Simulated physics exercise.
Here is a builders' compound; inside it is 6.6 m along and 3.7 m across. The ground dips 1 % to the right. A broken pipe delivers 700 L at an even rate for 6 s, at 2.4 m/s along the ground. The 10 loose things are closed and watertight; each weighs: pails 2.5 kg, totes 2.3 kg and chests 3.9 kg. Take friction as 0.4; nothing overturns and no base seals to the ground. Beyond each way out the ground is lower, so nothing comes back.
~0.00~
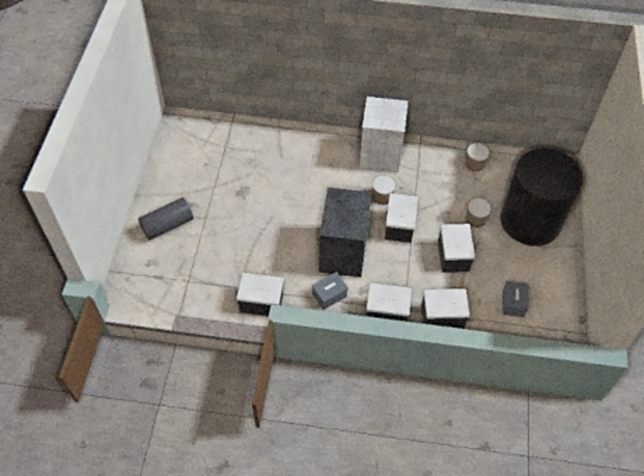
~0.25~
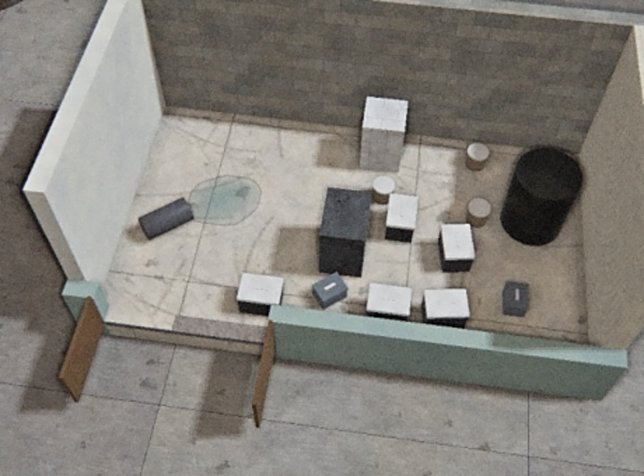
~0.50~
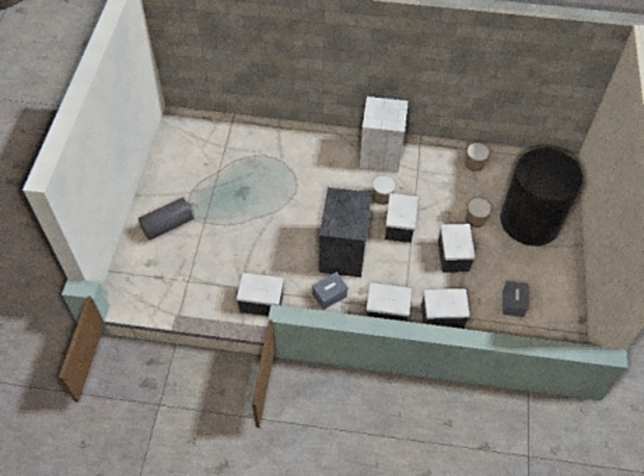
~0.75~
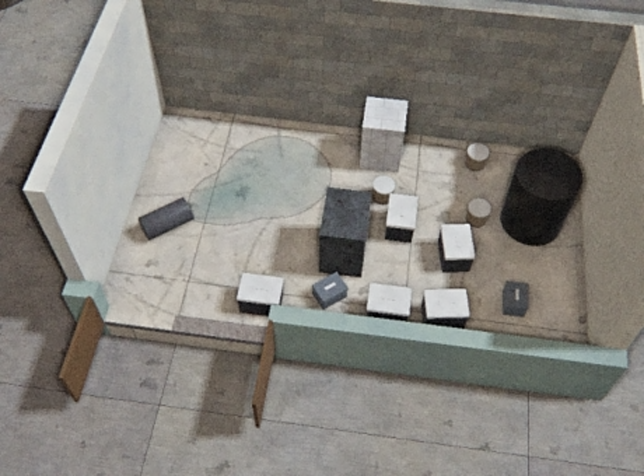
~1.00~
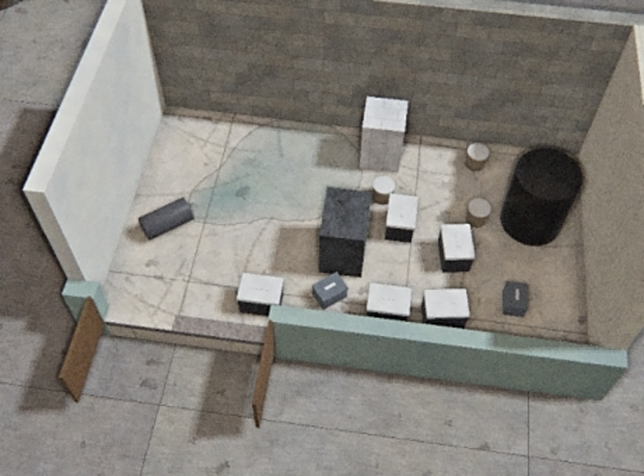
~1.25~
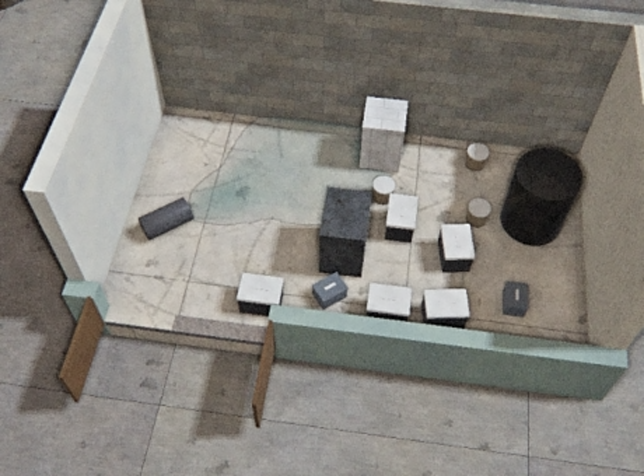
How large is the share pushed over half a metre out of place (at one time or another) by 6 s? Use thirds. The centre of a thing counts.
Share: Between one and two thirds.
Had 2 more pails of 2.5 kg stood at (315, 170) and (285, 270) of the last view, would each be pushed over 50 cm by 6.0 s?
In that order: Over, short of it.
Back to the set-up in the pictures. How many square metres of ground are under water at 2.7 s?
About 8.0 m2.
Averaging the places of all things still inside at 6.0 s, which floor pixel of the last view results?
Near (454, 279).
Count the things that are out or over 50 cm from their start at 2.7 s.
By then 1.
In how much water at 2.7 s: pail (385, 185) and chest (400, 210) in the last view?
Roughly 3 and 1 cm.
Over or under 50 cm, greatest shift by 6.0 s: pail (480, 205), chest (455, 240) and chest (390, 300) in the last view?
In turn: More, over, less.
After 1.8 s 0 of 10 are over 50 cm from their spots; 0 afloat.
After 2.7 s 1 of 10 are over 50 cm from their spots; 0 afloat.
After 4.2 s 2 of 10 are over 50 cm from their spots; 2 afloat.
After 6.0 s 5 of 10 are over 50 cm from their spots, and 5 have been at some point; 5 afloat.
